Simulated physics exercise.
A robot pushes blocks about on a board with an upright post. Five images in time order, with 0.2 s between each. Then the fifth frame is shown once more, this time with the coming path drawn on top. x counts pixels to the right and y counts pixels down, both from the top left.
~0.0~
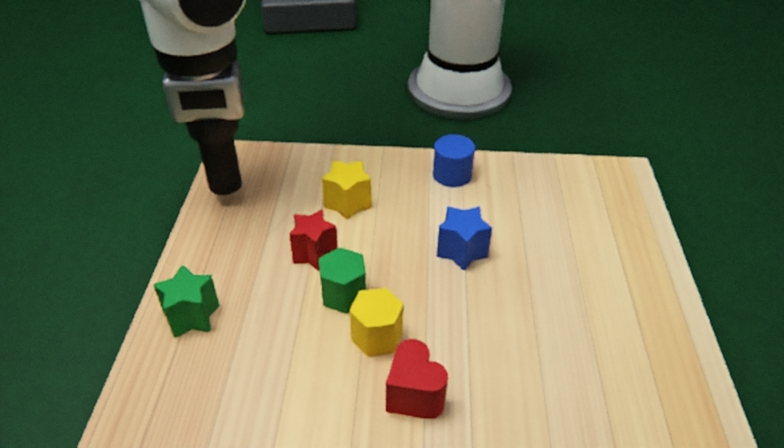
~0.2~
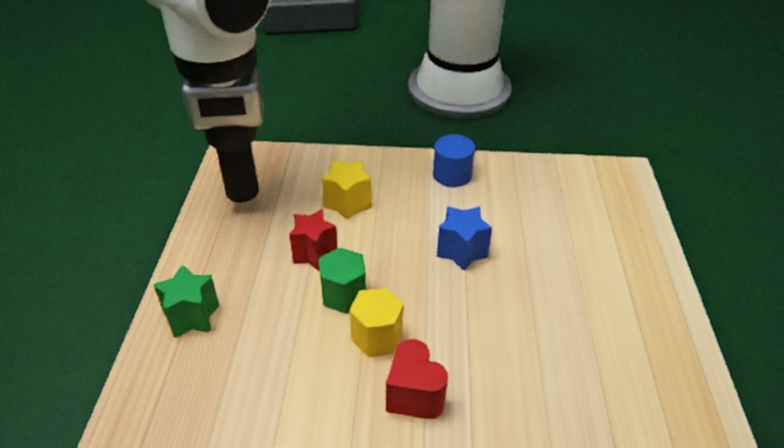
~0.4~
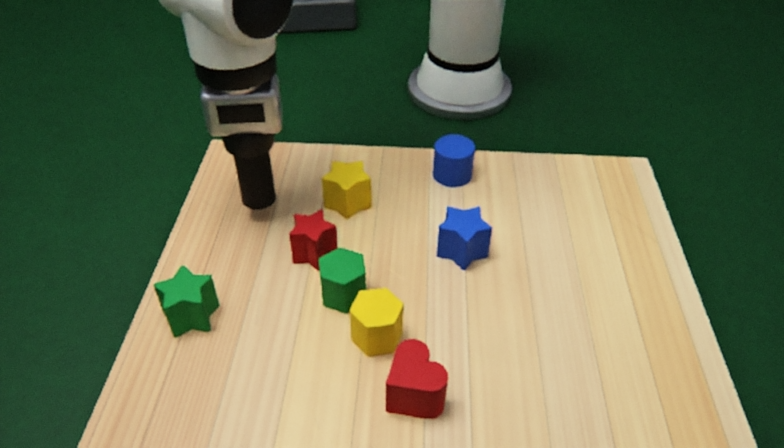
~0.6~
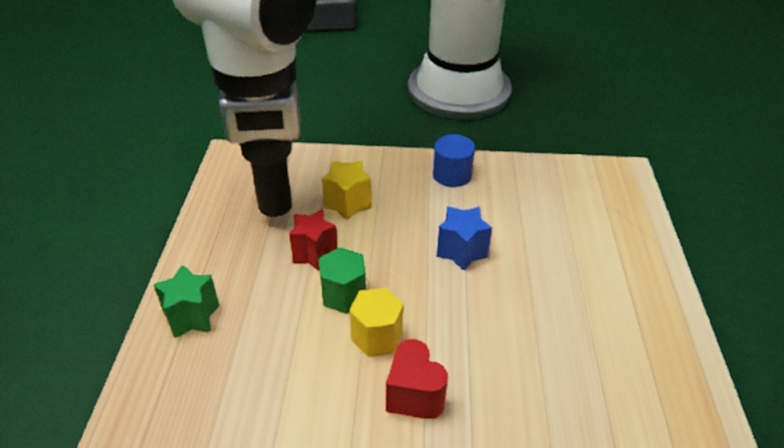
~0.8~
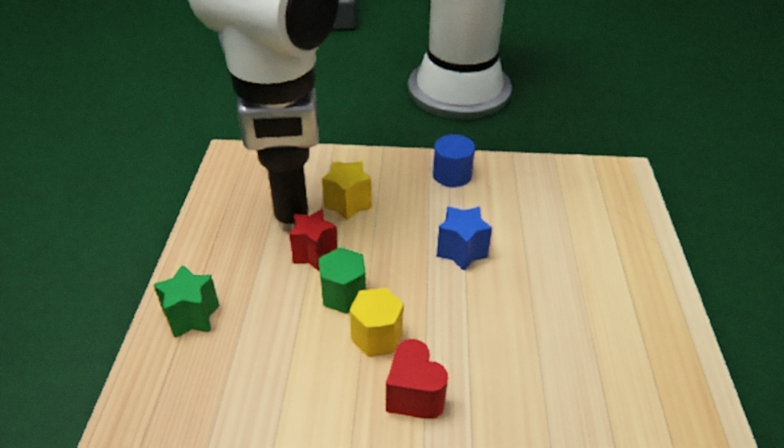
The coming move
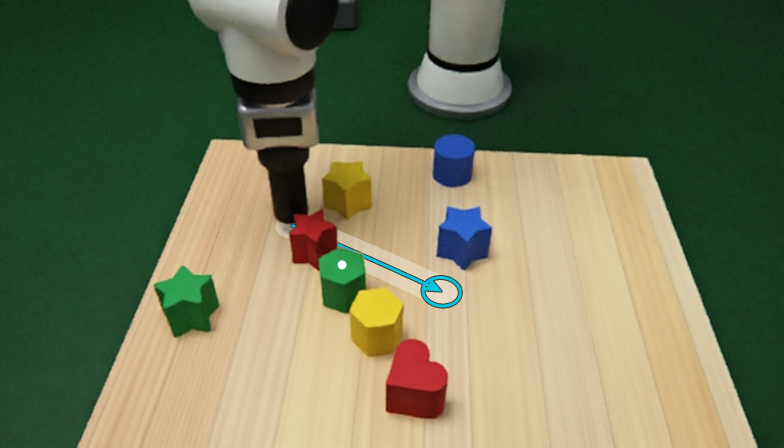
A robot arm moves its black post rightward across the board to beside the red star.
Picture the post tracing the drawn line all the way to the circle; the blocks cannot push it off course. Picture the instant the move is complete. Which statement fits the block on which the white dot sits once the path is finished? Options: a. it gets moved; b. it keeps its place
a - it gets moved.
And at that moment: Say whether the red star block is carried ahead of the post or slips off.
The post loses it on the way.
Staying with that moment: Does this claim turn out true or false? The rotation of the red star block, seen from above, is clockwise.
It is true.
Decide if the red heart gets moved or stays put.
The red heart is left alone.
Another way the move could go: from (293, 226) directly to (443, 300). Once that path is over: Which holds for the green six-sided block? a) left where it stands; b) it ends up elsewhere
Answer: B.
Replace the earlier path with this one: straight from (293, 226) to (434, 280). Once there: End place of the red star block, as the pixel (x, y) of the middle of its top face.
It ends at (331, 240).
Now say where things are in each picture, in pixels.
The first frame shows post tip at (226, 185); block tops, red star block at (312, 224); green six-sided block at (342, 265); red heart at (416, 367); blue star block at (465, 221).
The second frame shows post at (243, 192); blocks unchanged.
The third frame shows post at (259, 199); blocks unchanged.
The fourth frame shows post at (275, 206); blocks unchanged.
The fifth frame shows post at (291, 213); red star block at (312, 224); green six-sided block at (342, 265); red heart at (416, 367); blue star block at (465, 221).
Path on the board, from (293, 226) directly to (442, 291); the dot is on the green six-sided block.
What follows on the original path. One third of the way, post at (340, 233); red star block at (324, 238), turned 35° clockwise; green six-sided block at (343, 269).
Two thirds of the way, post at (390, 255); red star block at (329, 240), turned 65° clockwise; green six-sided block at (342, 276).
At the end, post at (443, 279); red star block at (329, 240), turned 65° clockwise; green six-sided block at (342, 276); red heart in place; blue star block in place.
